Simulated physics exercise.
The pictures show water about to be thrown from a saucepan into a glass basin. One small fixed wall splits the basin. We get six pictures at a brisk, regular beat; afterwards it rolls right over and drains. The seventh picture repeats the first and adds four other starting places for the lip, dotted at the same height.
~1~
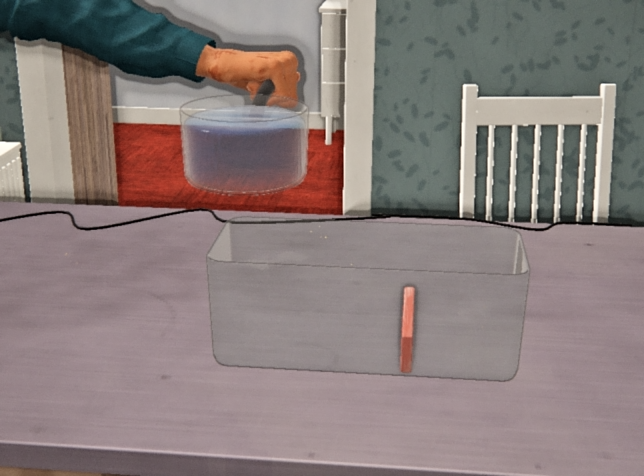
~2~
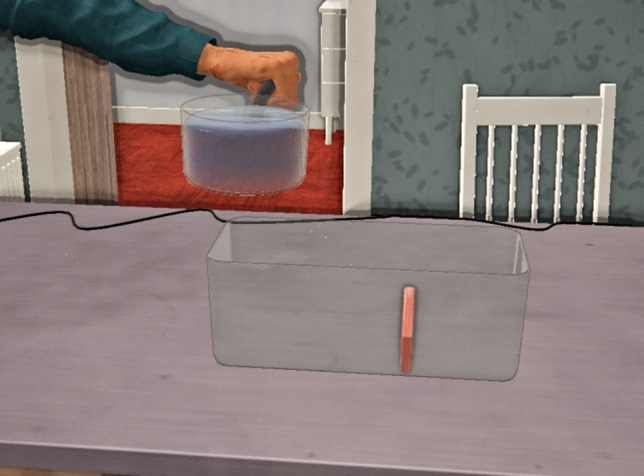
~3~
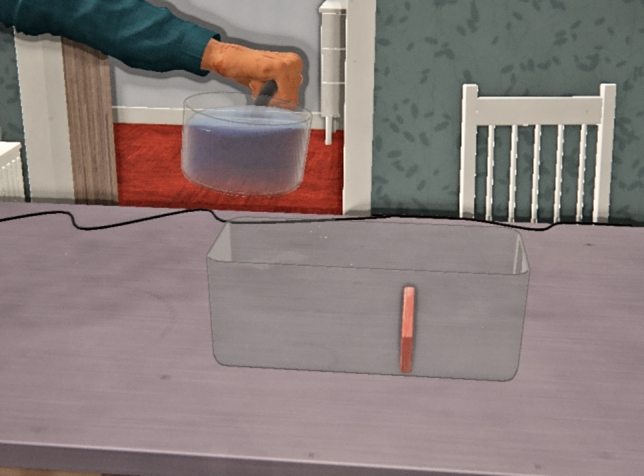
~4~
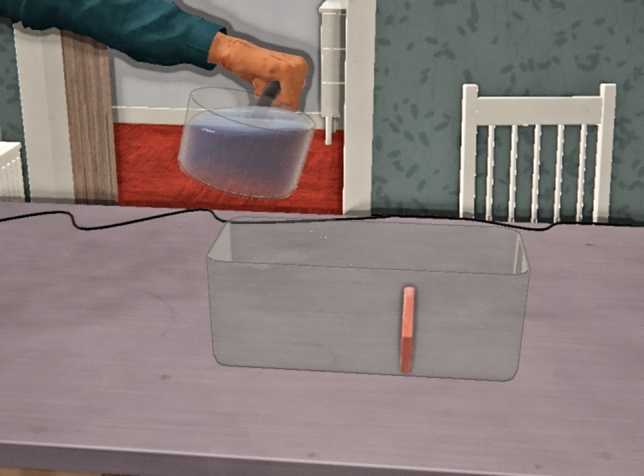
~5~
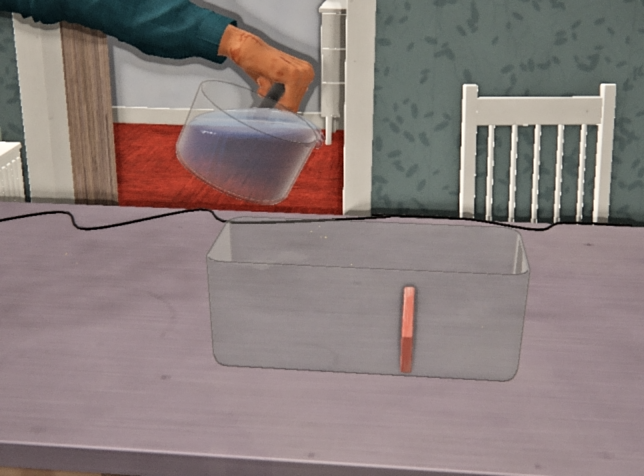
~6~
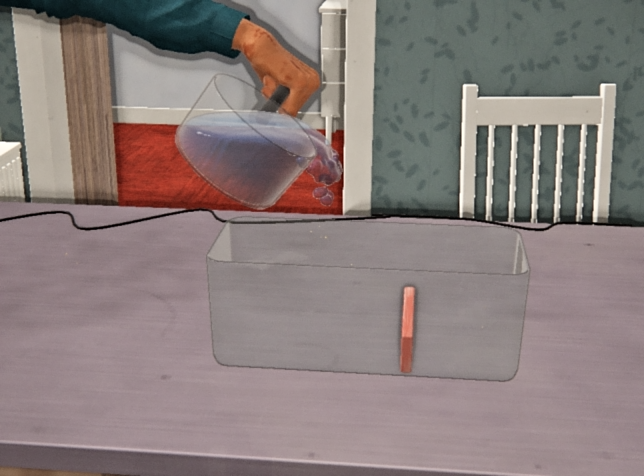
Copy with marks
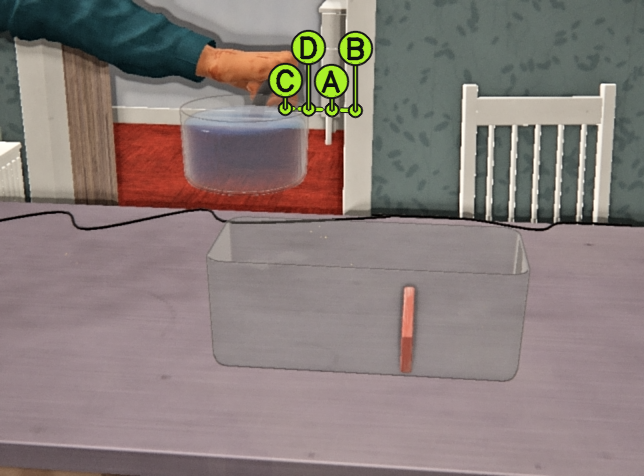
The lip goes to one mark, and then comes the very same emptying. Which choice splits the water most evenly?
Choose B.
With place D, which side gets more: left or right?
The left side.
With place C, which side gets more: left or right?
The left one.
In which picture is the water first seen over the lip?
Picture 5.
On the marked copy, A at (331, 109); B at (355, 110); C at (285, 108); D at (308, 109).
For place A, about 76 % ends left of the wall and 22 % right of it.
For place B, about 49 % ends left of the wall and 50 % right of it.
For place C, about 90 % ends left of the wall and 9 % right of it.
For place D, about 94 % ends left of the wall and 6 % right of it.
